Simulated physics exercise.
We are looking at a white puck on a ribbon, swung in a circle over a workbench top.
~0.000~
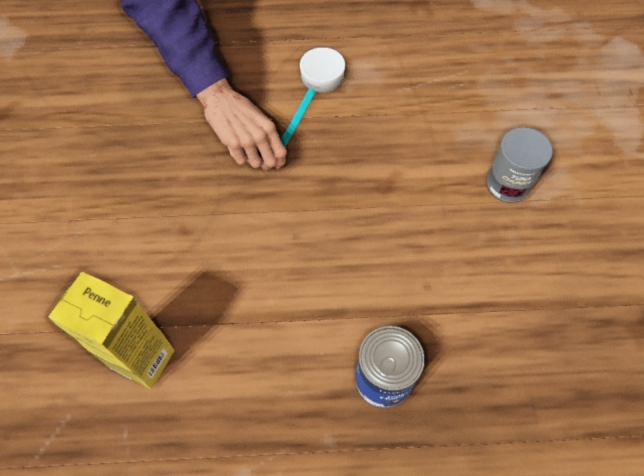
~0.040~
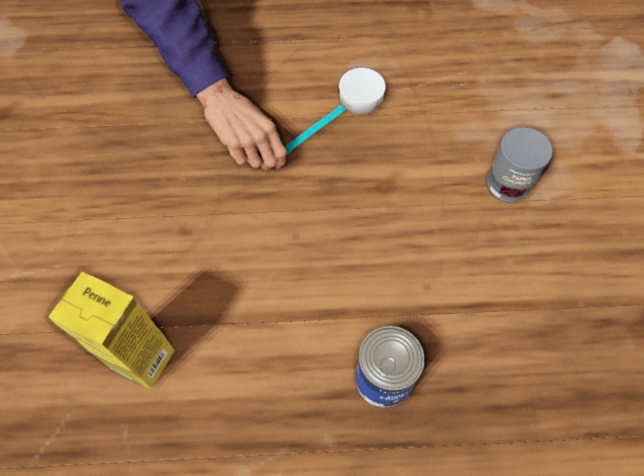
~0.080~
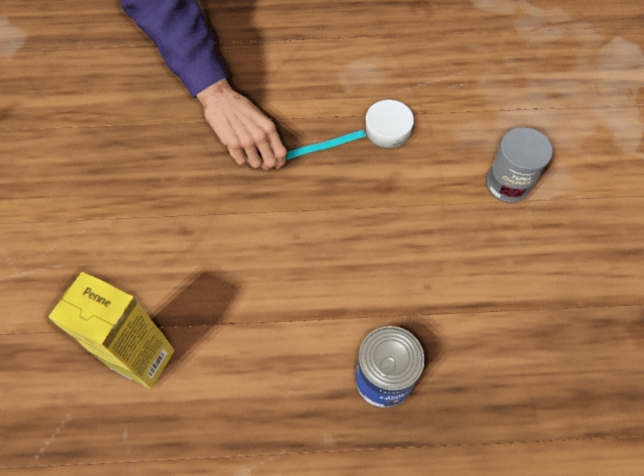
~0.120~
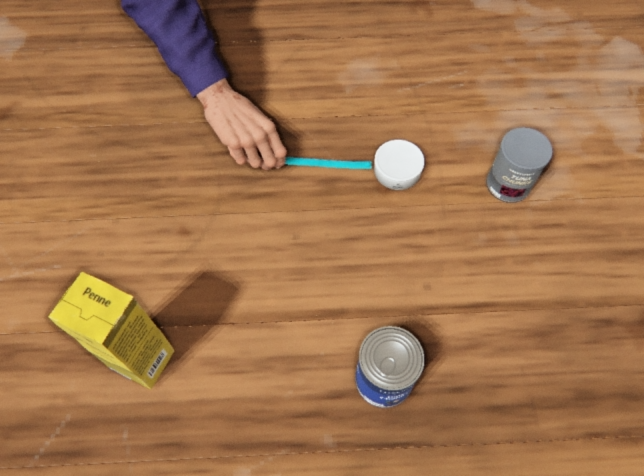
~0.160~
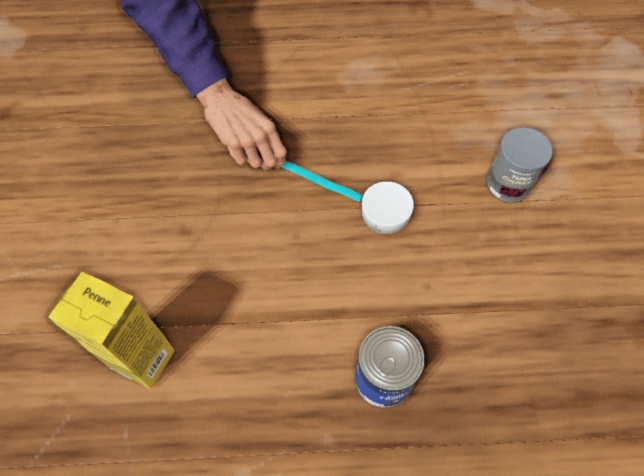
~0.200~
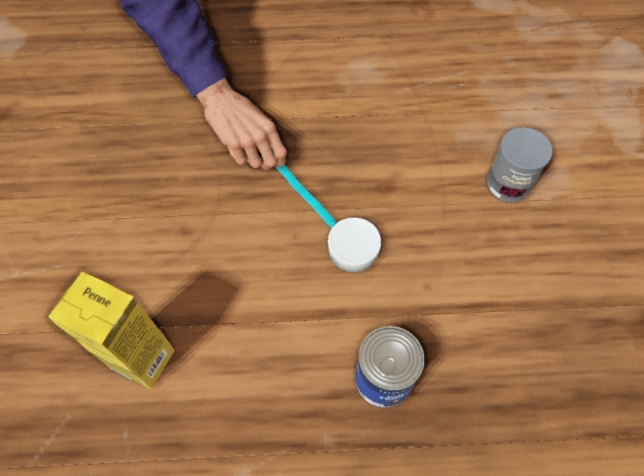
A wooden workbench top is seen from above in a view that stays still. A yellow carton lies at lower left, a blue tin stands at lower centre, a grey tin at right, and a hand in a purple sleeve reaches in at upper left, holding a turquoise ribbon with a white puck at its end. The puck swings clockwise around the hand, from upper right through the right side to lower right.
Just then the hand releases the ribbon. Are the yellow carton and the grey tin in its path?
The yellow carton is struck. The grey tin remains clear.
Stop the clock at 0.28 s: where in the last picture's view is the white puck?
By then it is at (259, 297).
After 0.28 s, puck near (259, 296).
After 0.40 s, puck near (139, 360); yellow carton pushed aside.
At rest, puck out of view; yellow carton knocked over. The yellow carton gets hit and the grey tin escapes it.
